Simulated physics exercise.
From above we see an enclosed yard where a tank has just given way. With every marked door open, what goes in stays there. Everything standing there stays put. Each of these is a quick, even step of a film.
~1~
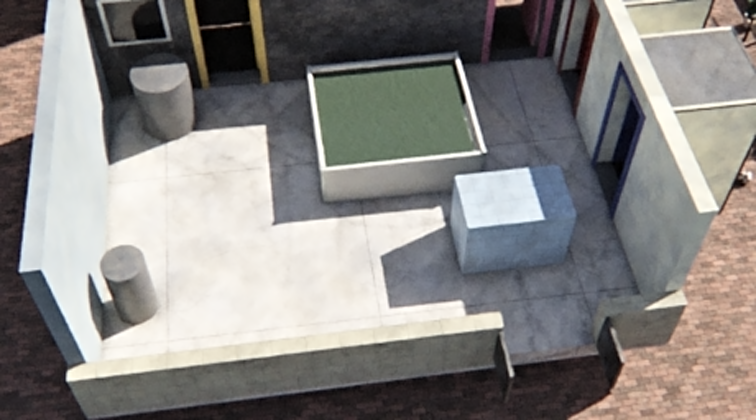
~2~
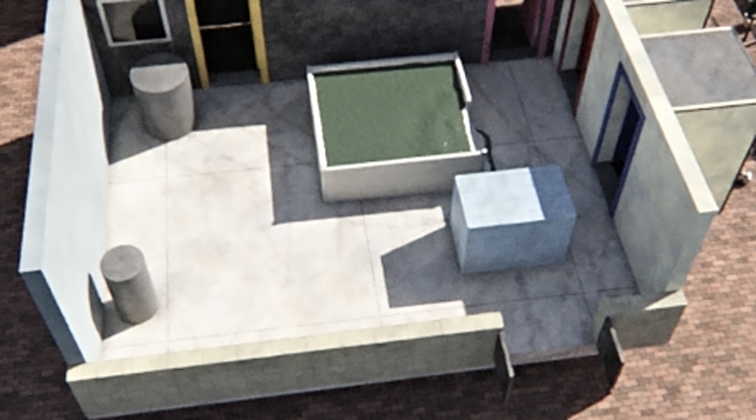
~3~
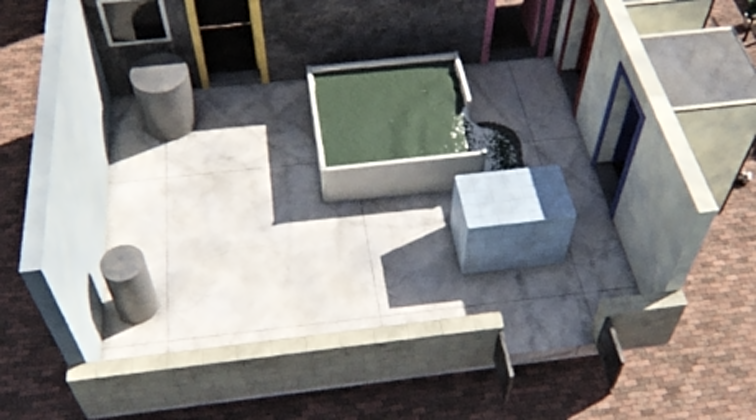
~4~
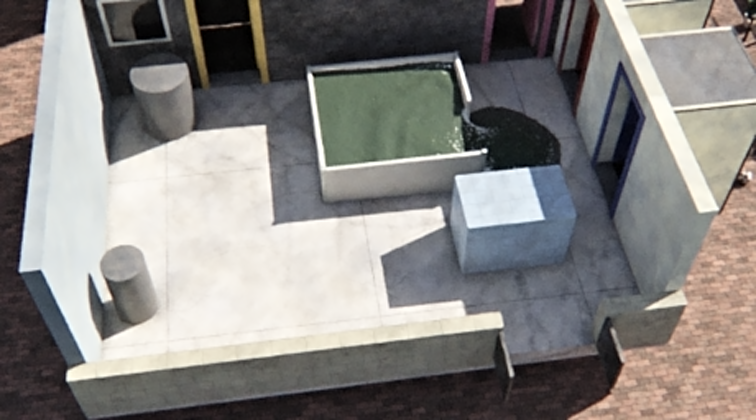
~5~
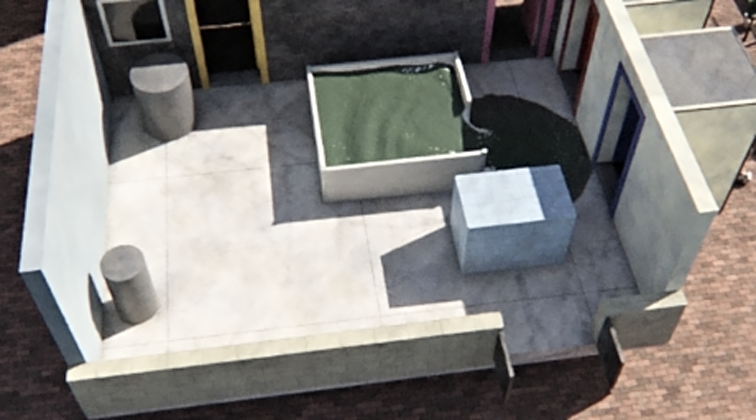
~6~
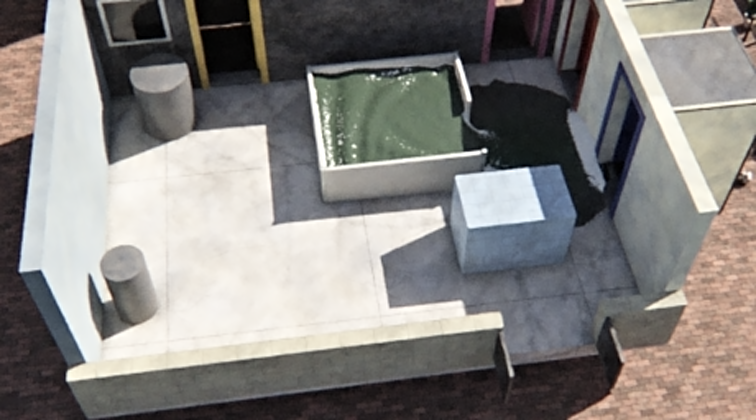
In a walled yard seen from above, a square tank of green water broke open on its right side, and dark water poured out and spread across the paving behind a pale blue box toward the right wall.
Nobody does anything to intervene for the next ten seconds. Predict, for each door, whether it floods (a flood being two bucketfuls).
My prediction: Blue door: Over two buckets. Pink door: Over two buckets. Yellow door: Two buckets or fewer. Red door: Over two buckets.
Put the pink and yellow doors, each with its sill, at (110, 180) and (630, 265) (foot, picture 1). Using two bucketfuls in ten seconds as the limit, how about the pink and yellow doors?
As I see it, the pink door does not reach it and the yellow door crosses the line.
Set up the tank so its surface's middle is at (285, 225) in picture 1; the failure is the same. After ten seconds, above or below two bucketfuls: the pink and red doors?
Result: Pink tops the limit; red stays inside the limit.
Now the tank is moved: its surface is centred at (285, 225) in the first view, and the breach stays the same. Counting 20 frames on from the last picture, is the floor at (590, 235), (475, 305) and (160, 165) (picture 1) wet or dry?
Taking the three spots in that order, I'd say drenched, then drenched, then spared.
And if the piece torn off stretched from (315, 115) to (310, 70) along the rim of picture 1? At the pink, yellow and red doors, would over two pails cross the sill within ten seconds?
In short: Pink is under; yellow goes over; red takes less.
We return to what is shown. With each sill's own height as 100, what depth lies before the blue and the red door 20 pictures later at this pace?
Some 150 percent, then some 120 percent.
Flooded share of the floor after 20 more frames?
Roughly 35 percent.
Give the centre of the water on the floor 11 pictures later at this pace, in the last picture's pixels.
Near pixel (444, 153).
A moment on, water covers 15 % of the floor; the blue door over two buckets in, the pink door wet at the sill, nothing in, the yellow door not reached, the red door under two buckets in.
Next, water covers 25 % of the floor; the blue door far over two buckets in, the pink door over two buckets in, the yellow door not reached, the red door under two buckets in.
Then, water covers 35 % of the floor; the blue door far over two buckets in, the pink door far over two buckets in, the yellow door not reached, the red door over two buckets in.
Later, water covers 65 % of the floor; the blue door far over two buckets in, the pink door far over two buckets in, the yellow door wet at the sill, nothing in, the red door over two buckets in.
In the end, water covers 95 % of the floor; the blue door far over two buckets in, the pink door far over two buckets in, the yellow door wet at the sill, nothing in, the red door over two buckets in.
